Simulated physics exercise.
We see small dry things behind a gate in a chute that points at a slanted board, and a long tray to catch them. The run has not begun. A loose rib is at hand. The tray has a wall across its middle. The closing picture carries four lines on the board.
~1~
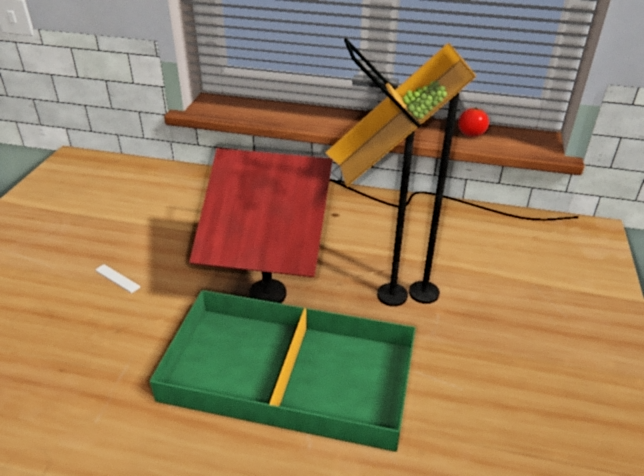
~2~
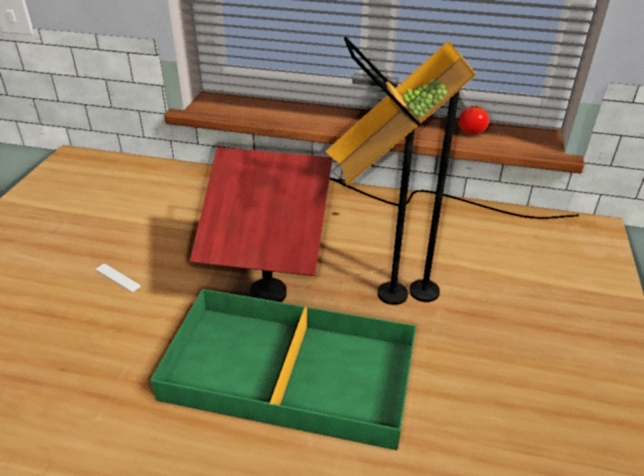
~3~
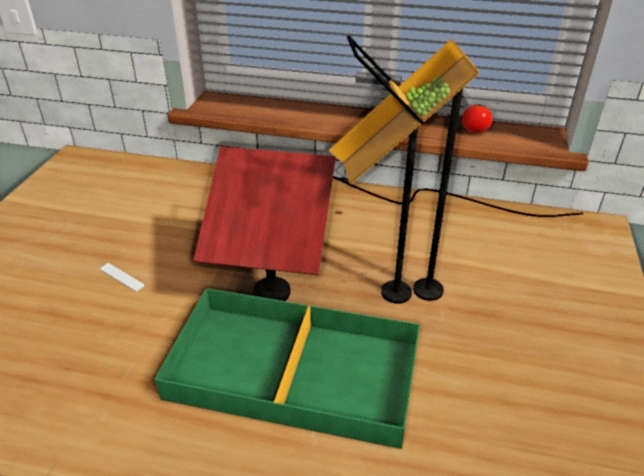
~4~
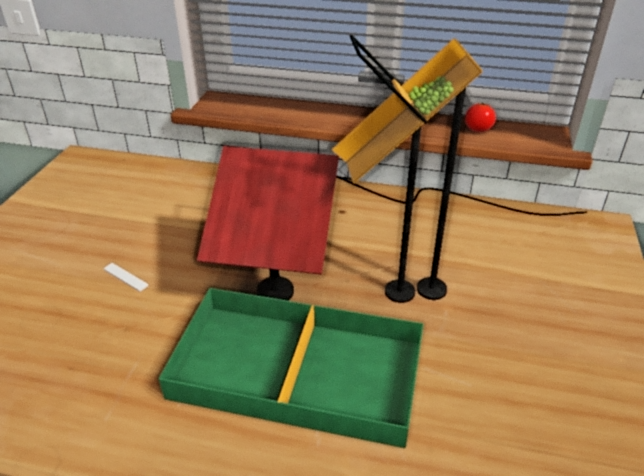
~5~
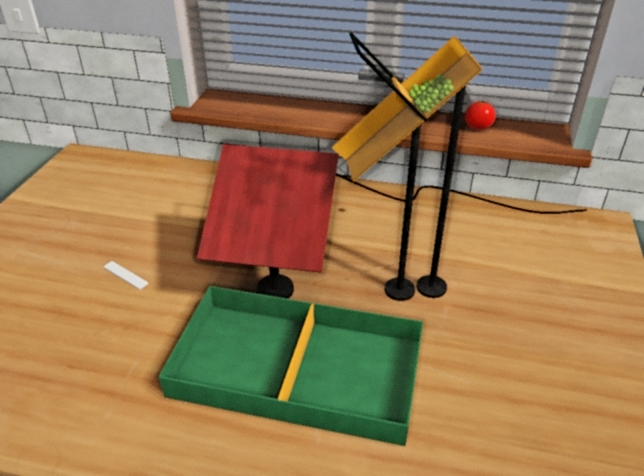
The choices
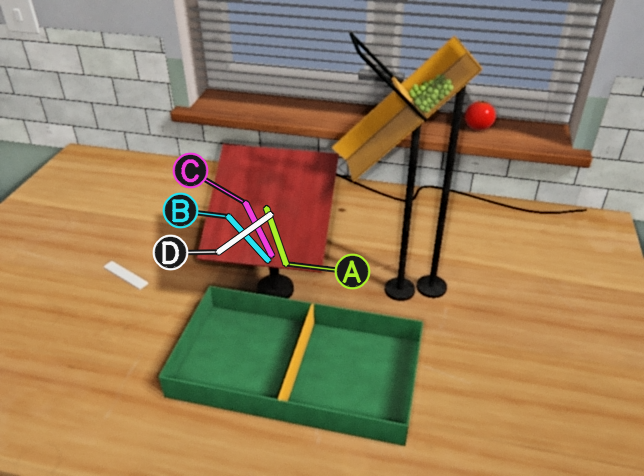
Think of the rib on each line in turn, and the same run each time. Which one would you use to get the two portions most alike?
Line A does it best.
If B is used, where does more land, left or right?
The left half.
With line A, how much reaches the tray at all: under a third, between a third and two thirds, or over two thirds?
It is over two thirds.
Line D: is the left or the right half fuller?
Left.
On the marked copy, line A from (266, 208) to (286, 263); line B from (228, 216) to (267, 260); line C from (245, 203) to (271, 254); line D from (270, 214) to (218, 251).
For line A, of what is caught, about a third in the left half, about two thirds in the right.
For line B, of what is caught, nearly all in the left half, a small part in the right.
For line C, of what is caught, nearly all in the left half, a small part in the right.
For line D, of what is caught, nearly all in the left half, a small part in the right.
